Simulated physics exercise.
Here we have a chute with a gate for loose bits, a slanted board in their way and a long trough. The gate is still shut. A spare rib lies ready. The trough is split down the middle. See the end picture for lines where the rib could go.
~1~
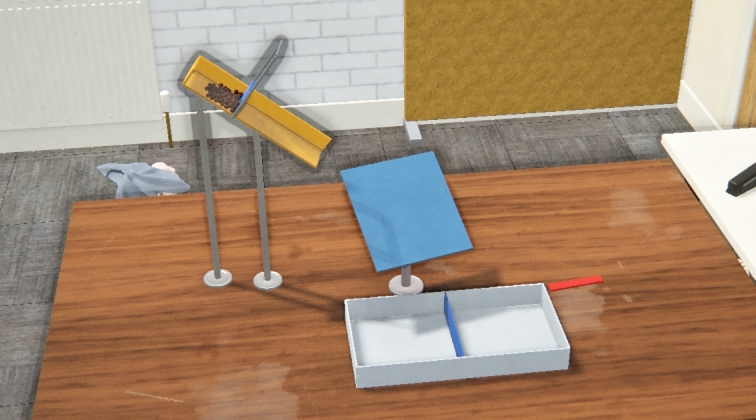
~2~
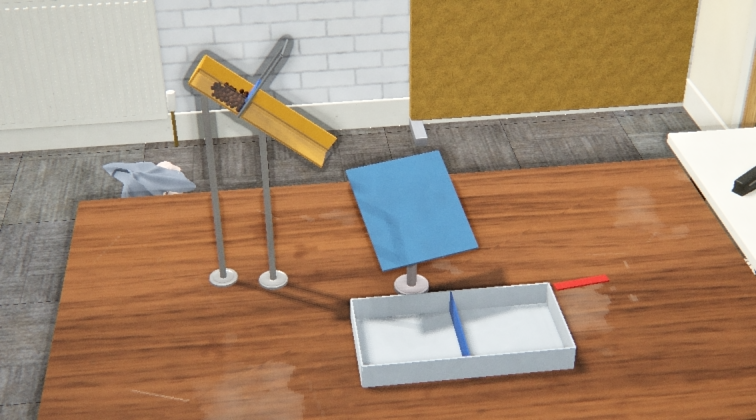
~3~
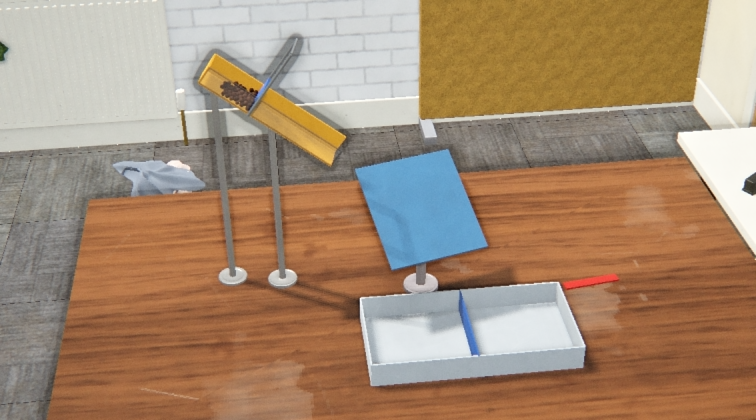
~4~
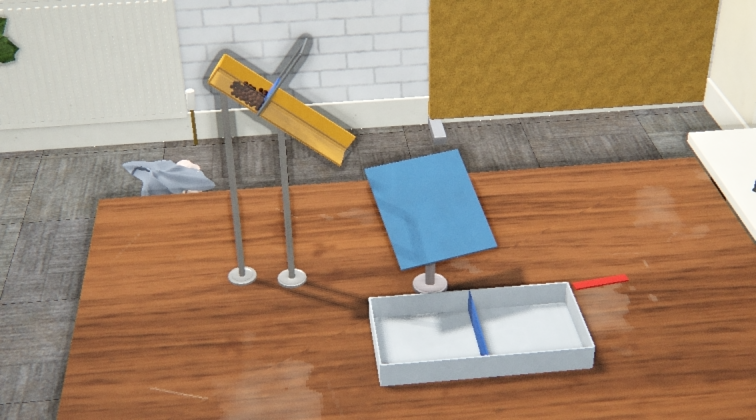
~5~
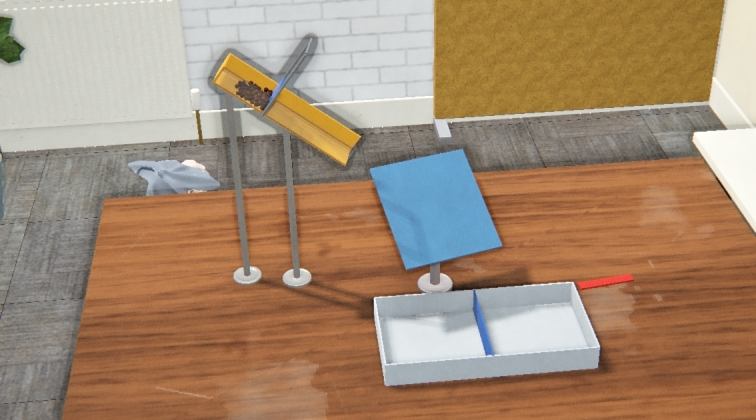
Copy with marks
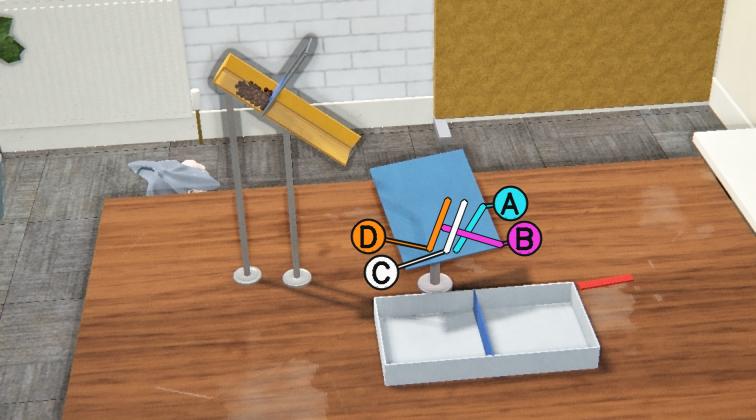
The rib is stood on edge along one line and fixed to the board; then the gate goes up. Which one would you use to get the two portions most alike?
B beats the others.
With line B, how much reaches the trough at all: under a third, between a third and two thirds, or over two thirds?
Over two thirds.
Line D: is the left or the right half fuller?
The left half.
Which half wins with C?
Left.
On the marked copy, line A from (483, 206) to (456, 249); line B from (443, 227) to (500, 244); line C from (464, 202) to (446, 250); line D from (447, 200) to (429, 248).
For line A, of what is caught, nearly all in the left half, a small part in the right.
For line B, of what is caught, about half in the left half, about half in the right.
For line C, of what is caught, nearly all in the left half, a stray few in the right.
For line D, of what is caught, nearly all in the left half, a stray few in the right.
